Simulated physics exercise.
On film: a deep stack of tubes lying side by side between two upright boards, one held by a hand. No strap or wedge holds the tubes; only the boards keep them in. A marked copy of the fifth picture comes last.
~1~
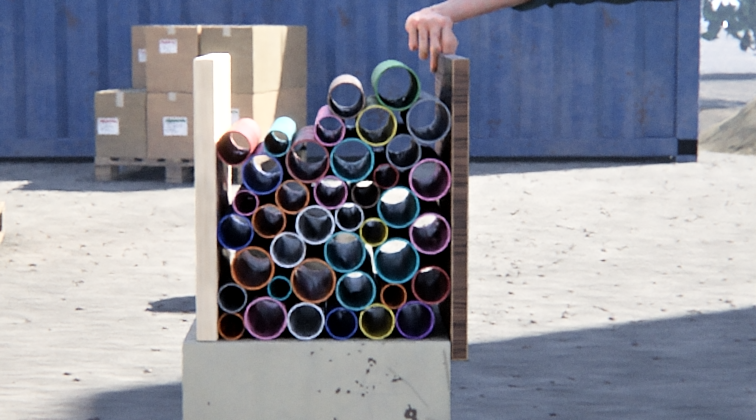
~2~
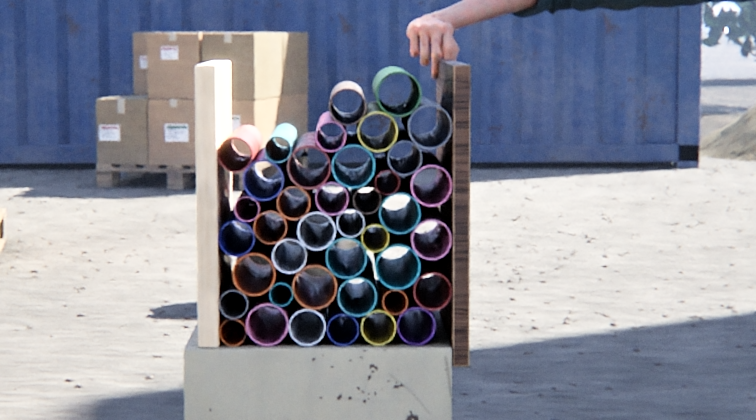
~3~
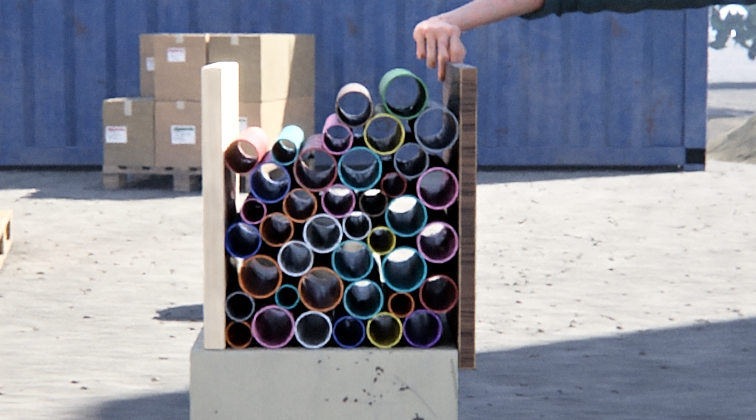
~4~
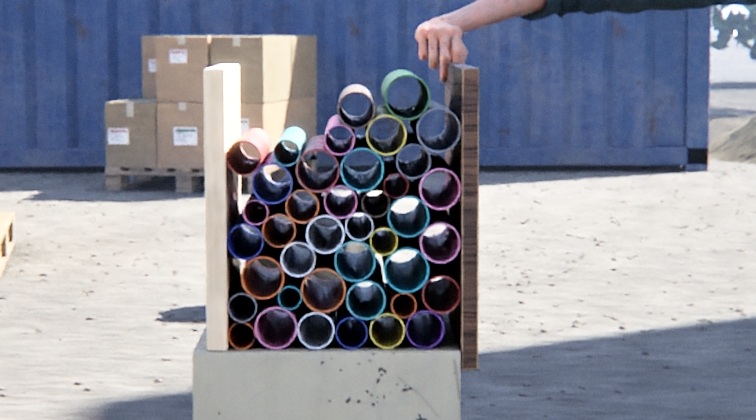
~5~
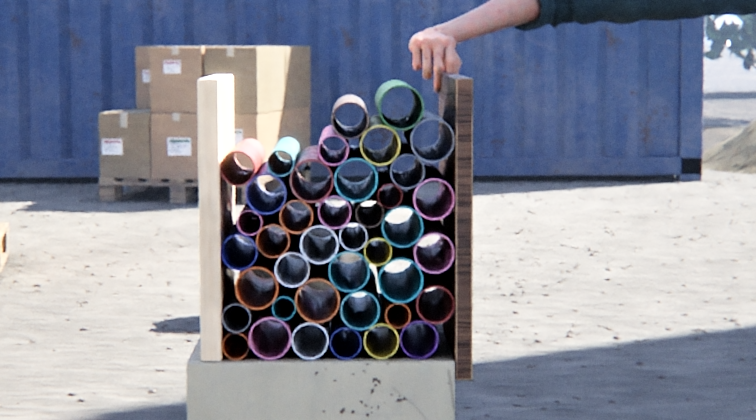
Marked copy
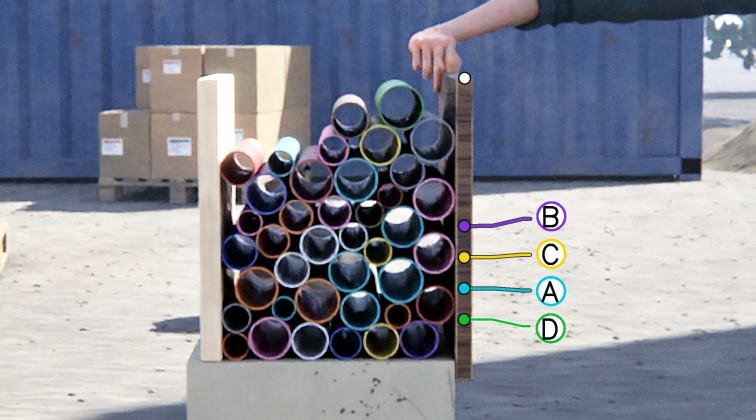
The clip opens on a deep stack of colourful tubes lying between two upright boards on a pale block, with a hand gripping the top of the right board. The view shifts slightly, while the tubes and boards stay in place and the hand keeps its grip throughout.
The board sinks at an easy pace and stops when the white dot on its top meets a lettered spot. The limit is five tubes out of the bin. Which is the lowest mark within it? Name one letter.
B is the limit.
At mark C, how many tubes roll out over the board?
The count is six.
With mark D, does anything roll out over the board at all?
Yes, at D.
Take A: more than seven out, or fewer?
More than seven.
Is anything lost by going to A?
Yes, at A.
On the copy, A at (464, 289); B at (464, 226); C at (464, 258); D at (464, 320); the white dot at (465, 78).
On B. First, top of the board (456, 143).
Then, top of the board (455, 216).
Finally, top of the board (455, 225), two out over the board.
By contrast, A more than five out over the board; C six out over the board; D more than five out over the board.
